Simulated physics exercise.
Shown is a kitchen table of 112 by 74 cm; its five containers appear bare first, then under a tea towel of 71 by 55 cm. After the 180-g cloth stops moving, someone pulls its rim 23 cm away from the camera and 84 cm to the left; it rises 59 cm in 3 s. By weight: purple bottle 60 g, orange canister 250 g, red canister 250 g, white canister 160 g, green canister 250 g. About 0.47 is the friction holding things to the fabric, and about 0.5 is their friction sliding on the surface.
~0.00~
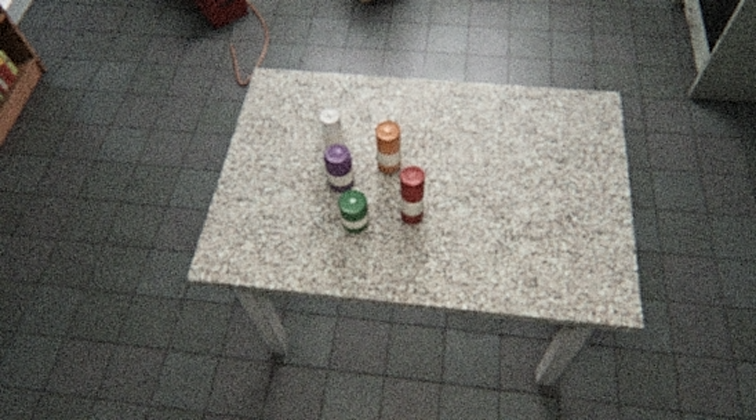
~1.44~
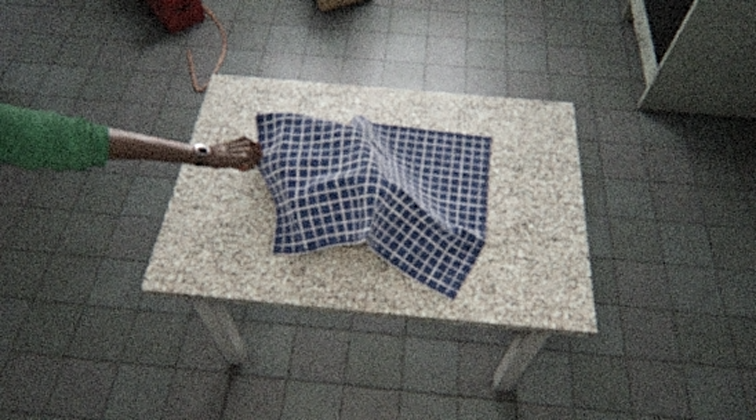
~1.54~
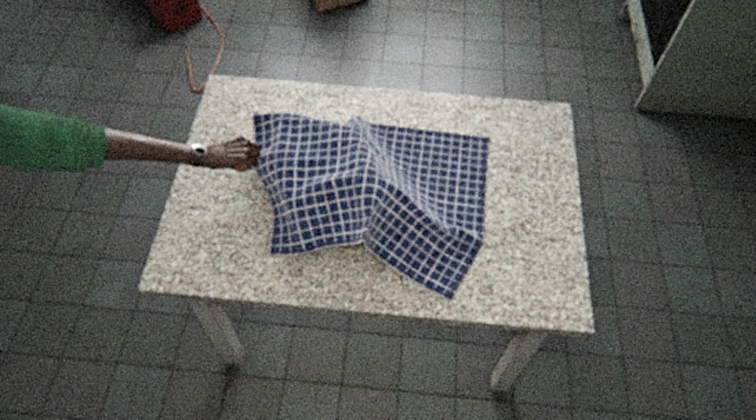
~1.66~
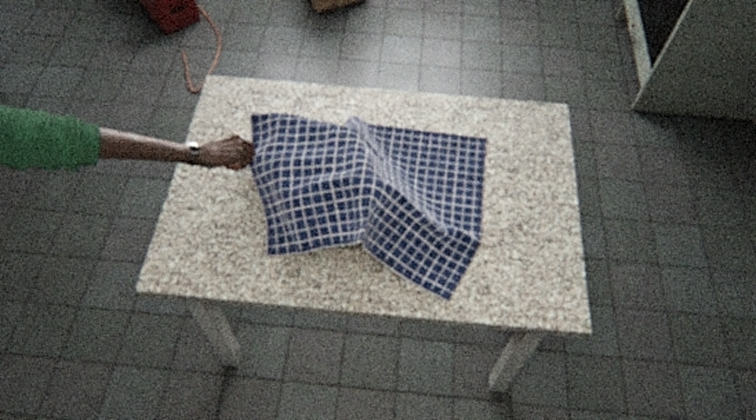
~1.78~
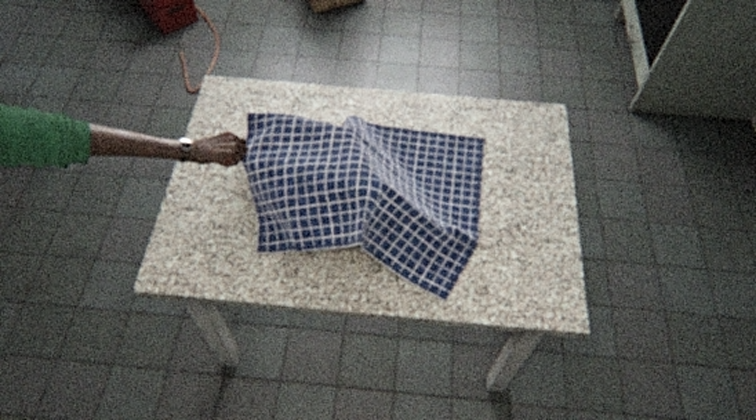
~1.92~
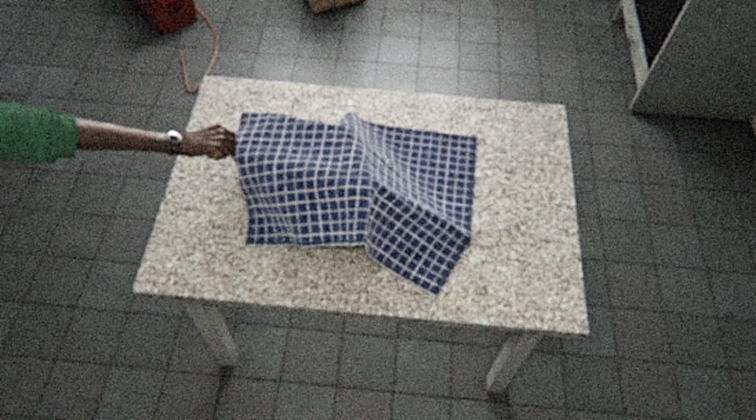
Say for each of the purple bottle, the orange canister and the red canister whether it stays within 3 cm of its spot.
Purple bottle - it does not, orange canister - it does not, red canister - it does not.
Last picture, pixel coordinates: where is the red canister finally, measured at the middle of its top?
In the last view, the top sits at about (322, 205).
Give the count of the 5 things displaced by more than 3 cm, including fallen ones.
That comes to 4 of the things.
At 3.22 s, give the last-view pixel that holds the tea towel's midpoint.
Around (156, 75).
By 2.6 s, middle of the tea towel at (278, 145); purple bottle on its side, 13 cm off its start, red canister on its side, 12 cm off its start, orange canister on its side, 10 cm off its start.
By 3.2 s, middle of the tea towel at (156, 75); purple bottle on its side, 30 cm off its start, orange canister on its side, 25 cm off its start, red canister on its side, 12 cm off its start.
By 3.9 s, middle of the tea towel at a place out of view; purple bottle over the edge, orange canister on its side, 45 cm off its start at (202, 115), red canister on its side, 12 cm off its start at (322, 205).
By 4.5 s, middle of the tea towel at a place out of view; orange canister over the edge, purple bottle over the edge, red canister on its side, 12 cm off its start.
By 5.3 s, middle of the tea towel at a place out of view; orange canister over the edge, purple bottle over the edge, red canister on its side, 12 cm off its start at (322, 205), white canister over the edge.
